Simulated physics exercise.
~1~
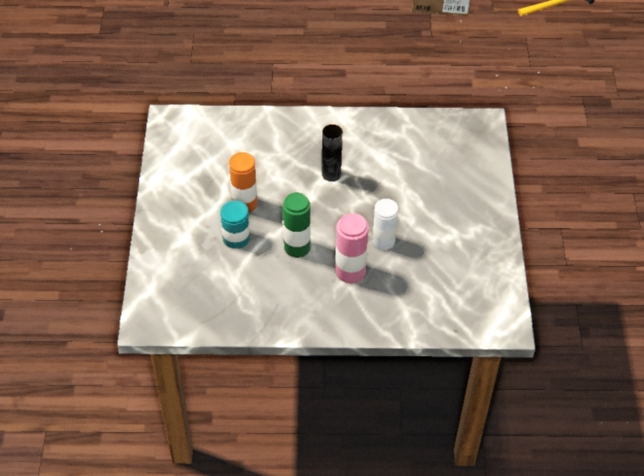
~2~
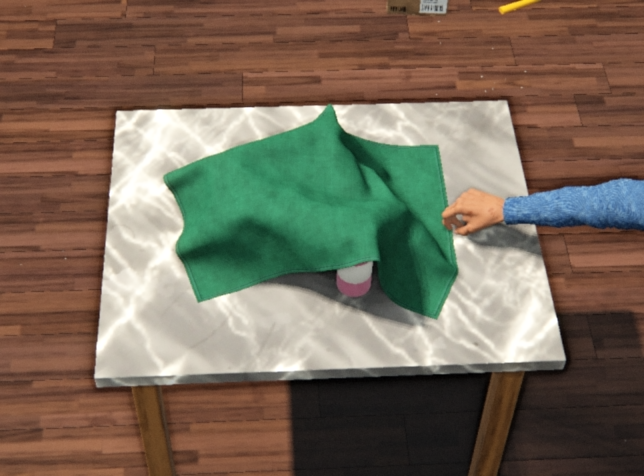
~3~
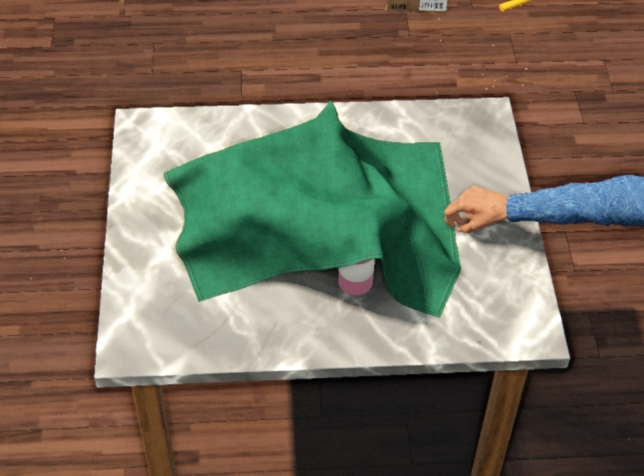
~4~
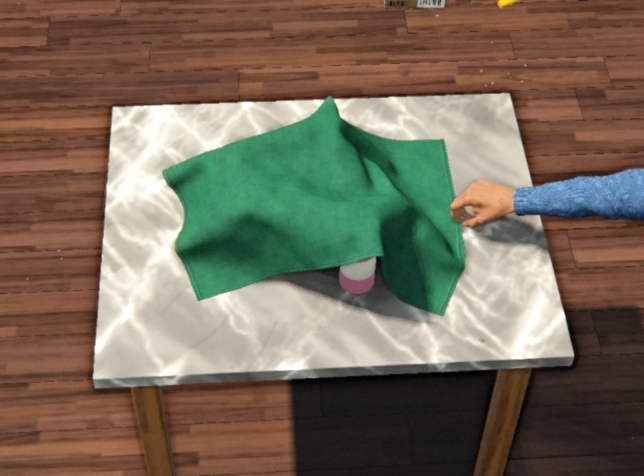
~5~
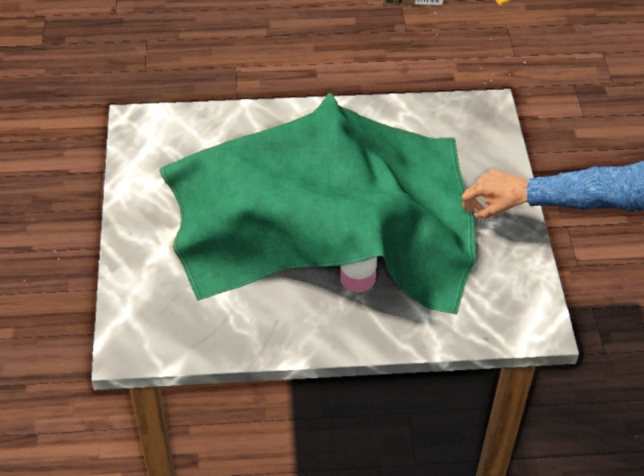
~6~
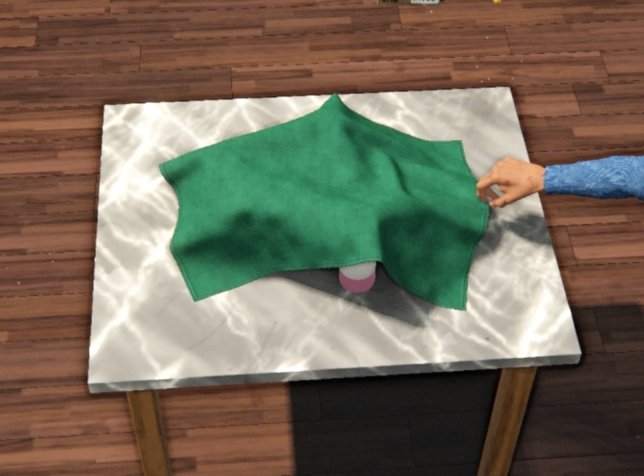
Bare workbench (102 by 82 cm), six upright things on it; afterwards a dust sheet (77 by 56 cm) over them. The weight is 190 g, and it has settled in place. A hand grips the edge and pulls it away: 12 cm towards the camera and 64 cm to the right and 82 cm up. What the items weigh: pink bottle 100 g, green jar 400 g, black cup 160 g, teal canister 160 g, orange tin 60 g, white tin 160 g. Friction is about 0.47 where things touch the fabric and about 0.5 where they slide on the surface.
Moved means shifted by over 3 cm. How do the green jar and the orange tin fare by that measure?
Green jar - does not count. Orange tin - counts as moved.
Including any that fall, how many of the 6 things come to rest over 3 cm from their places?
The total comes out at 4.
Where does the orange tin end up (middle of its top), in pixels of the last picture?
In the last view, the top sits at about (276, 205).
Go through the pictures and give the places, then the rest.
White tin (387, 207), 14 cm tall; pink bottle (353, 224), 20 cm tall; black cup (332, 132), 17 cm tall; orange tin (242, 161), 17 cm tall; teal canister (234, 211), 11 cm tall; green jar (297, 201), 19 cm tall, in the first picture.
Dust sheet corners (198, 303) (187, 175) (438, 145) (437, 320); grip (452, 229), in the second picture.
Dust sheet corners (199, 302) (187, 173); grip (454, 227), in the third picture.
Dust sheet corners (198, 301) (185, 171); grip (460, 221), in the fourth picture.
Dust sheet corners (198, 301) (183, 170); grip (472, 212), in the fifth picture.
Dust sheet corners (195, 302) (183, 170) (461, 140) (466, 311); grip (487, 201), in the sixth picture.
Next, middle of the dust sheet at (397, 193); orange tin on its side, 11 cm off its start, black cup on its side, 12 cm off its start, pink bottle 3 cm off its start.
Then, middle of the dust sheet at (555, 169); orange tin on its side, 12 cm off its start, black cup on its side, 22 cm off its start, pink bottle on its side, 18 cm off its start.
After that, middle of the dust sheet at a place out of view; orange tin on its side, 12 cm off its start at (276, 205), black cup on its side, 43 cm off its start at (502, 146), pink bottle on its side, 38 cm off its start at (531, 294).
Later, middle of the dust sheet at a place out of view; orange tin on its side, 12 cm off its start, black cup over the edge, pink bottle over the edge.
At the end, middle of the dust sheet at a place out of view; orange tin on its side, 12 cm off its start at (276, 205), green jar 0 cm off its start at (291, 198), black cup over the edge, pink bottle over the edge.
